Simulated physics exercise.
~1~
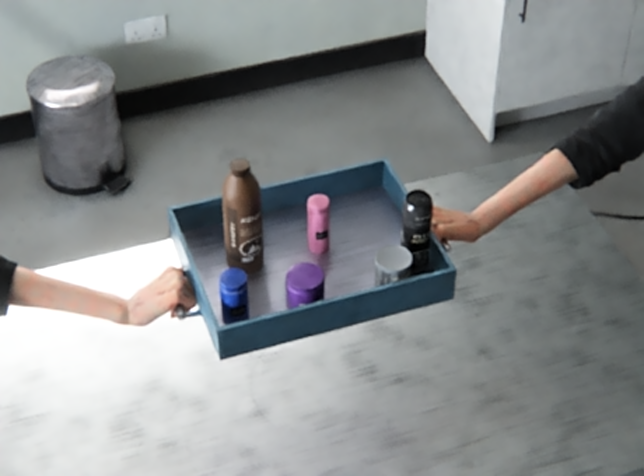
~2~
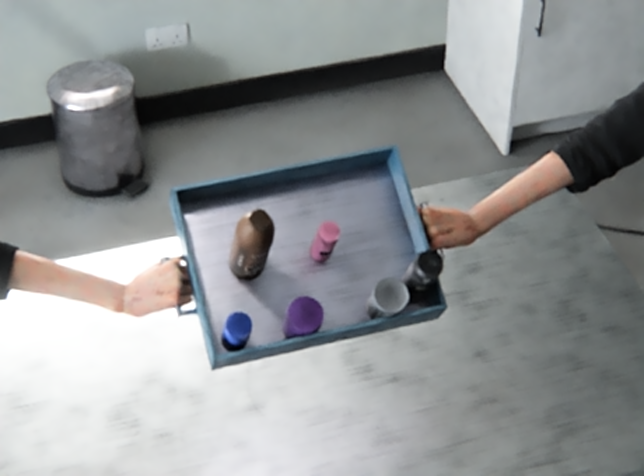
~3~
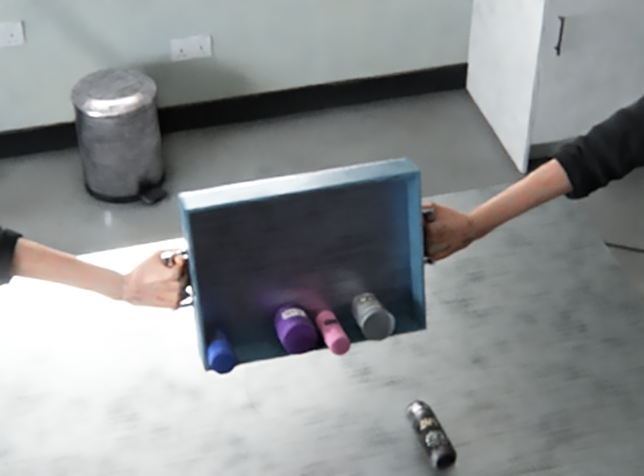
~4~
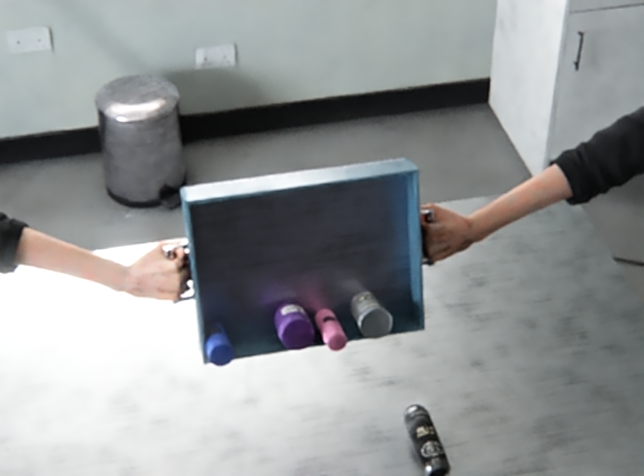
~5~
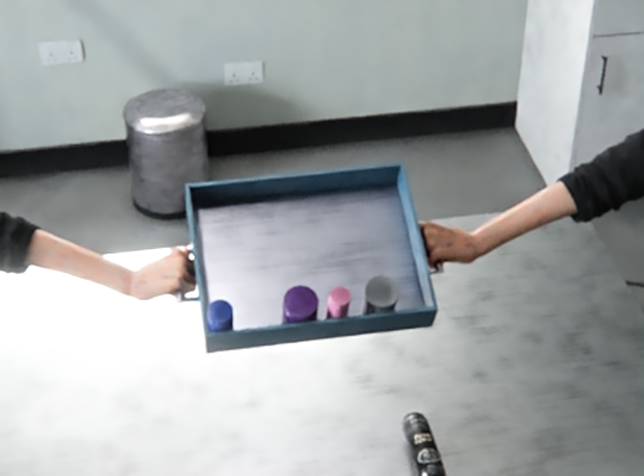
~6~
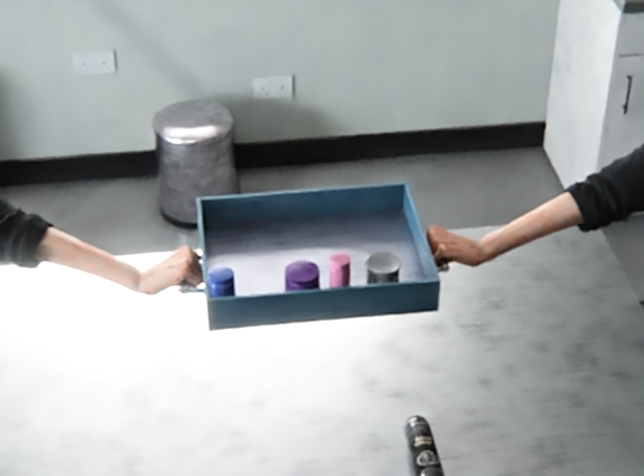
Blue crate tipping steeply towards the viewer in two hands, spilling brown bottle and black can, then levelling with four items inside.
